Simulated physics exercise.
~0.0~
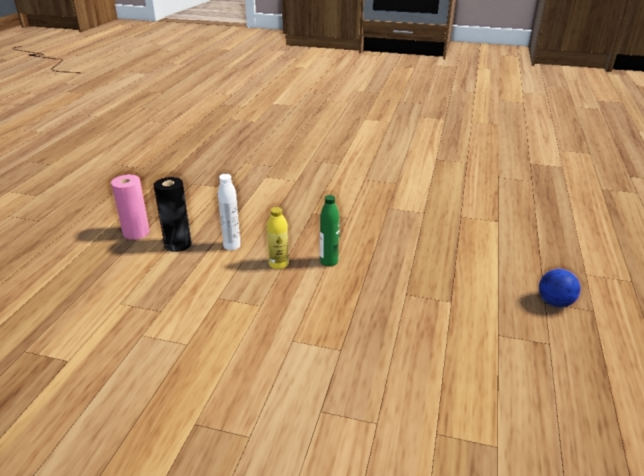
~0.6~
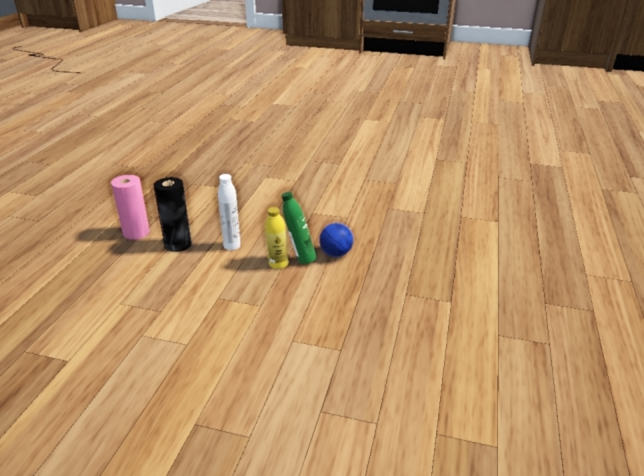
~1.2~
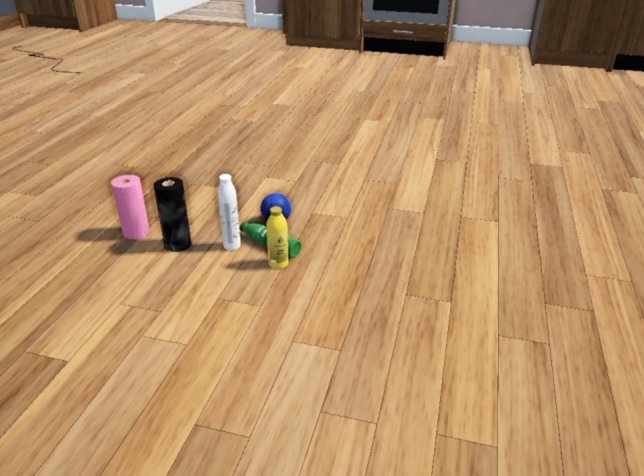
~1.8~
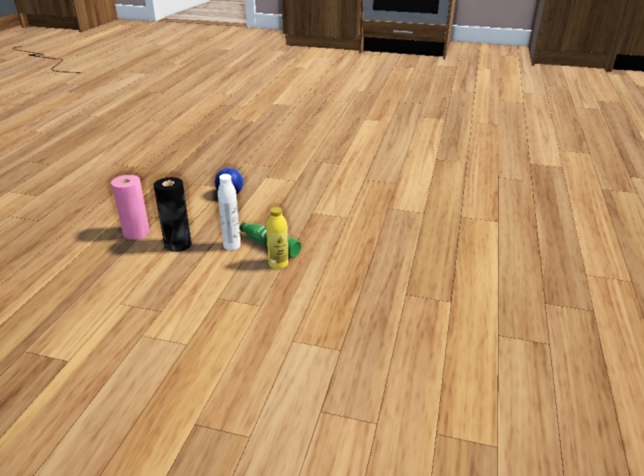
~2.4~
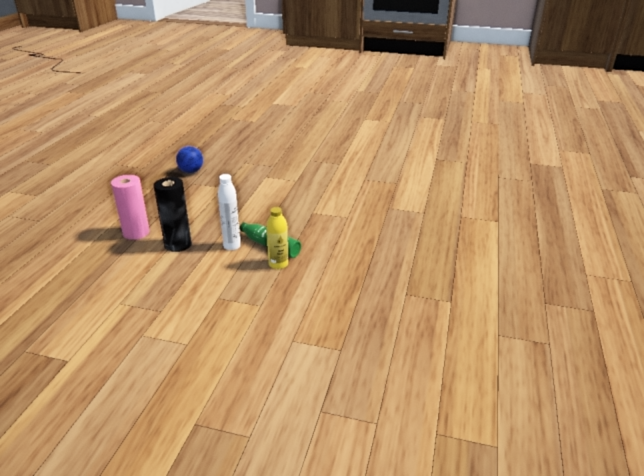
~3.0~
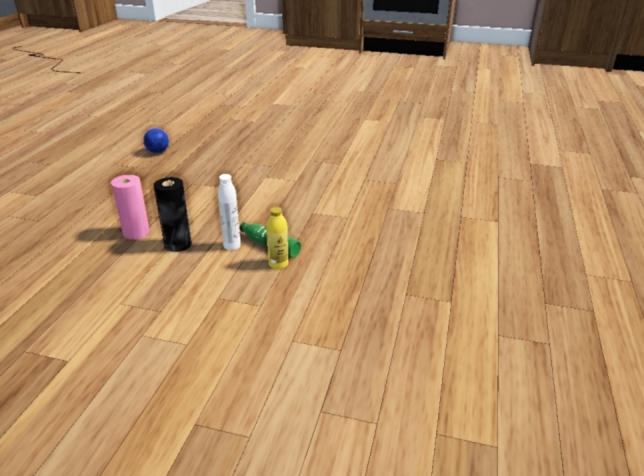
A pink roll, a black roll and white, yellow and green bottles stood in a row as a blue ball rolled in from the right, knocked over the green bottle, then travelled on behind the others, which stayed standing.
